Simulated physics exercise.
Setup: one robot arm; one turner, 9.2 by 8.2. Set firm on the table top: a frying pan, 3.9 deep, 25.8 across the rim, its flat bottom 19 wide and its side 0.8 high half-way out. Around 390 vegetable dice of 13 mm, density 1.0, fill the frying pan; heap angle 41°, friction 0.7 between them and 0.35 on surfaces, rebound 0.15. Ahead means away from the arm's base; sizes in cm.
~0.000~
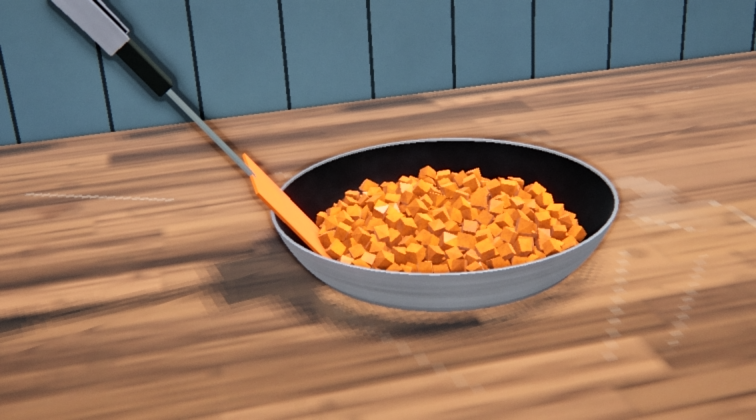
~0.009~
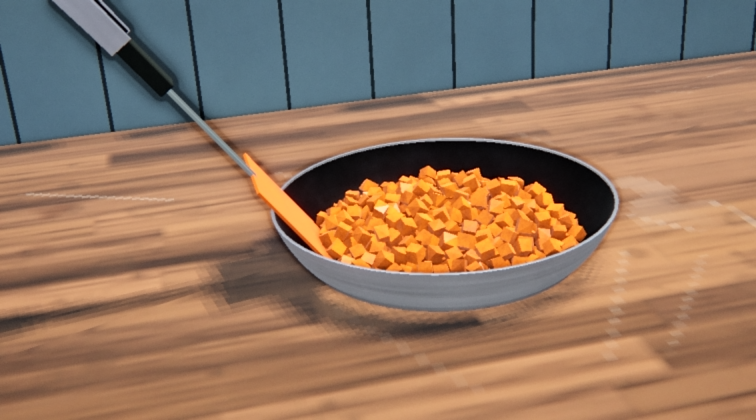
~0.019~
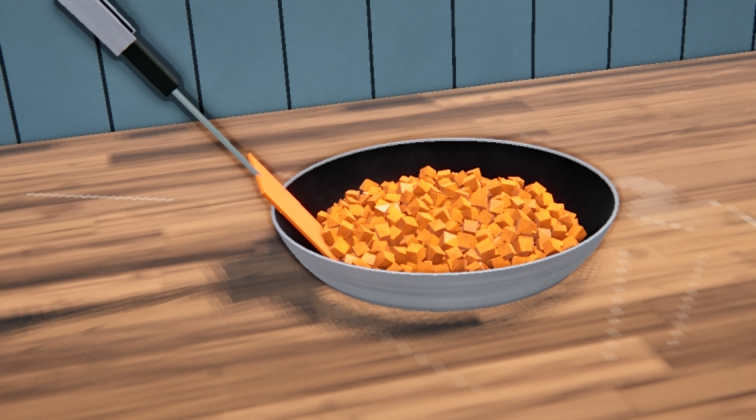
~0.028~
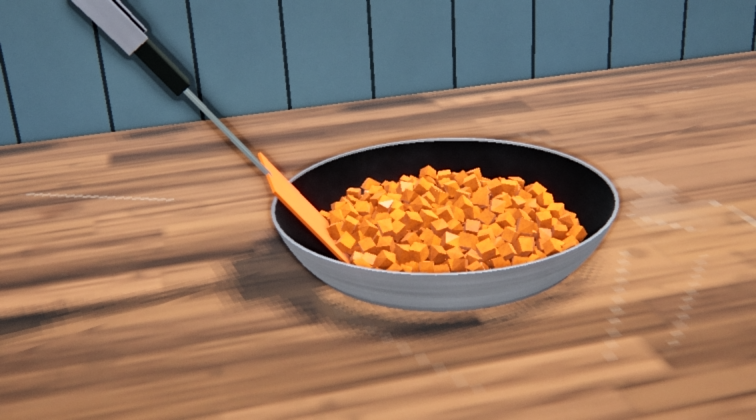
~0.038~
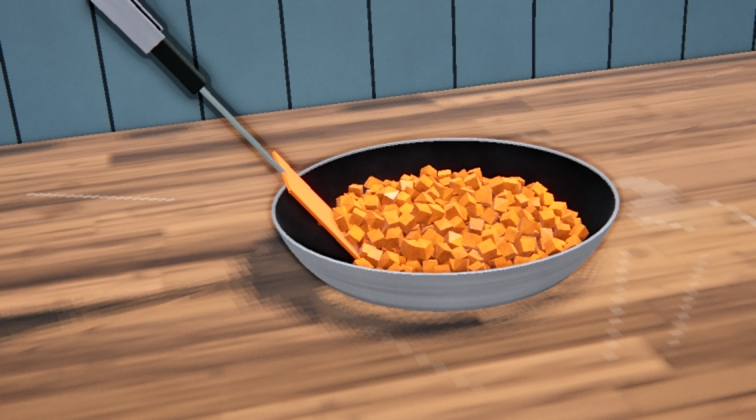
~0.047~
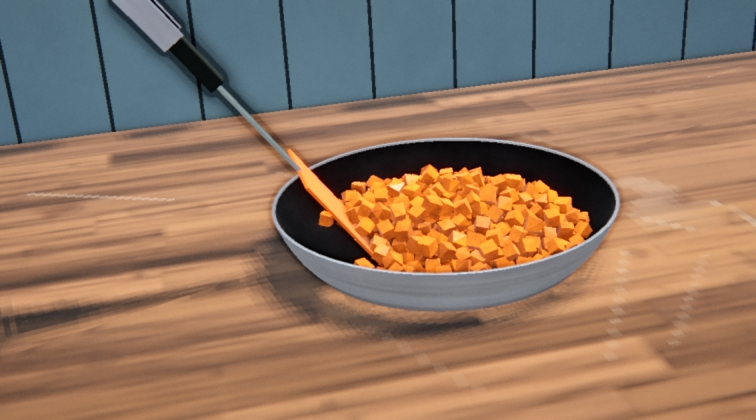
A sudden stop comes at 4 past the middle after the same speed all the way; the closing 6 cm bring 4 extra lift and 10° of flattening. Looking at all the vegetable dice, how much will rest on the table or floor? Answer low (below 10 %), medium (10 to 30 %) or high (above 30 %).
Medium.
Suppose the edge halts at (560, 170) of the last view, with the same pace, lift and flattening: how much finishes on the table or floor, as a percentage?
Something close to 35 in a hundred.
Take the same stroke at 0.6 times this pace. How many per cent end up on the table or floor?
Roughly 5 percent ends on the table or floor.
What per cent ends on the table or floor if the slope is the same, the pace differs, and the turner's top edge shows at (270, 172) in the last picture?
Estimate: Close to 0 %.
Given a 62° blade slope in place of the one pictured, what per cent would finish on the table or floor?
That gives about 15 in a hundred.
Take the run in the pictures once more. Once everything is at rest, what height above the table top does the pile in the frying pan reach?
Top of the heap: Roughly 5.5 cm above the table top.
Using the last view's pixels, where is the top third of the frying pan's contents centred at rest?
The centre sits close to (546, 192).
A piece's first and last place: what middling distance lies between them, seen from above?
4 cm.
After 0.07 s, sloping 54°, highest piece 7 above the table; 388 in the frying pan.
After 0.09 s, sloping 51°, highest piece 7 above the table; 388 in the frying pan.
After 0.30 s, sloping 44°, highest piece 6 above the table; 325 in the frying pan, 57 on the table or floor, 6 on the blade or in flight.
After 1.35 s, sloping 44°, highest piece 5 above the table; 325 in the frying pan, 63 on the table or floor.
In the end, 325 in the frying pan, 63 on the table or floor. That is 16 % on the table or floor.
